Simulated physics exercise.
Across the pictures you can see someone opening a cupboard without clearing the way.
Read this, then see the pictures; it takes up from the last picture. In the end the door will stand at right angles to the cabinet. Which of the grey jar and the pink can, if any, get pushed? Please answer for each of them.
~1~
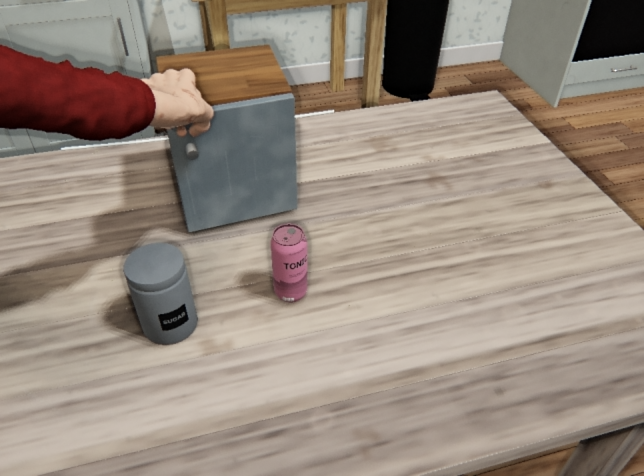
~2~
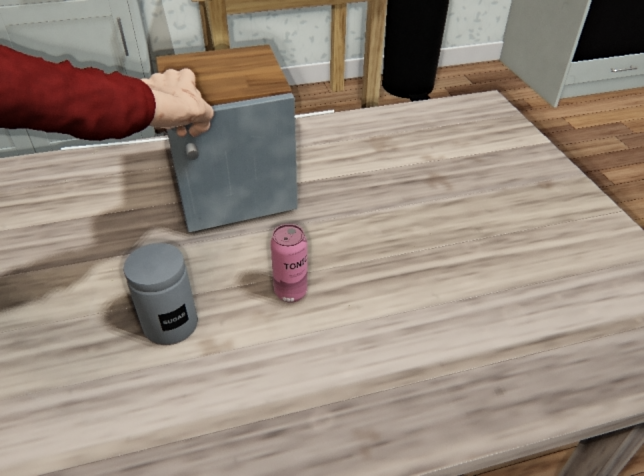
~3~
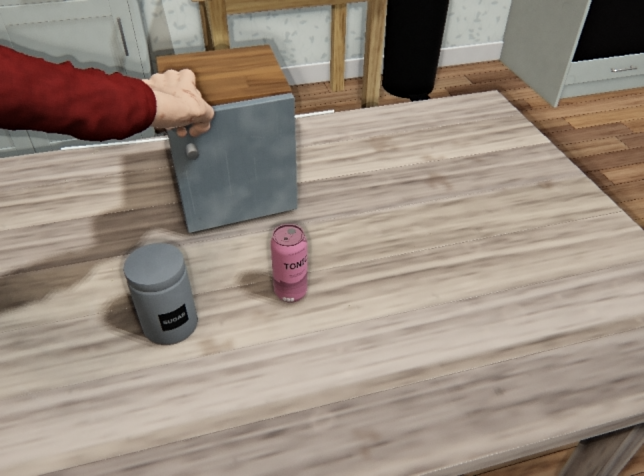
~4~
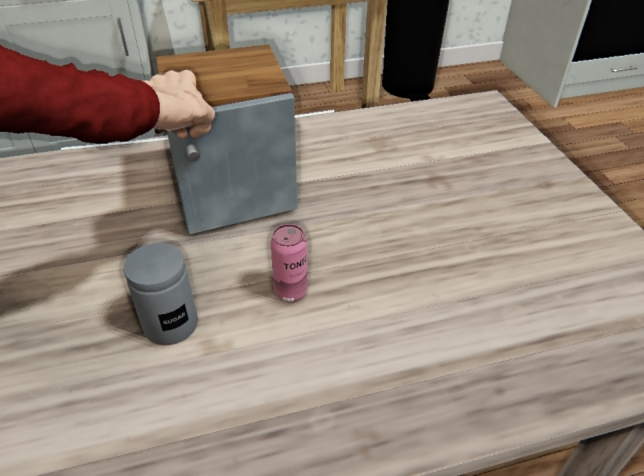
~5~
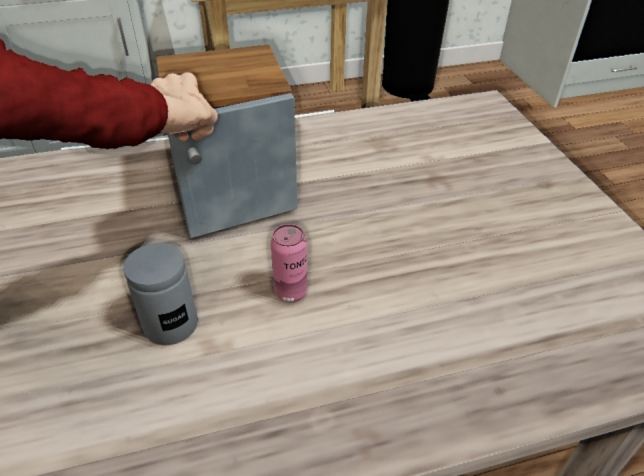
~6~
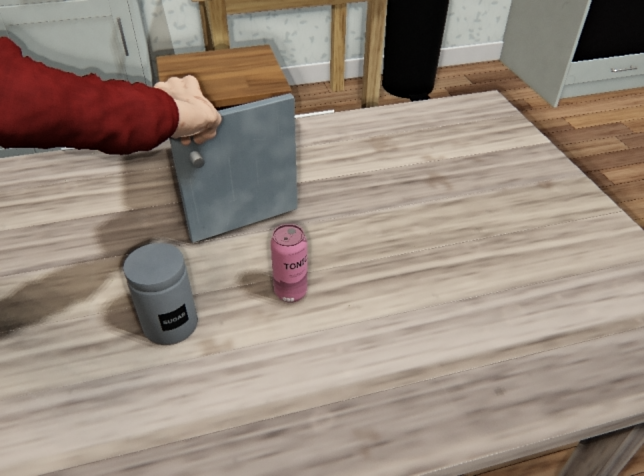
Here the grey jar is not pushed, the pink can gets pushed.
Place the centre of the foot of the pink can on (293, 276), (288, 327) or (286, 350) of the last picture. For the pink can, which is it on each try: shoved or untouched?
First it gets pushed, next it stays clear, and last it stays clear.
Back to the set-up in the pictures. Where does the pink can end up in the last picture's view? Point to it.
It ends up around (346, 265).
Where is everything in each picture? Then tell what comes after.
Door 4° open; grey jar (163, 295); pink can (290, 265); door (239, 170), in the first frame.
Door 4° open; pink can (290, 265); door (239, 170), in the second frame.
Door 4° open; grey jar (163, 295); door (240, 170), in the third frame.
Door 6° open; pink can (290, 265); door (240, 171), in the fourth frame.
Door 9° open; grey jar (163, 295); door (241, 173), in the fifth frame.
Door 12° open; grey jar (163, 295); pink can (290, 265); door (242, 175), in the sixth frame.
Then, 1.36 s on from there, door 74° open; grey jar at rest near (163, 295); pink can displaced a little near (309, 267).
In the end, the grey jar remains where it is, near (163, 295); the pink can is pushed along, near (346, 265).
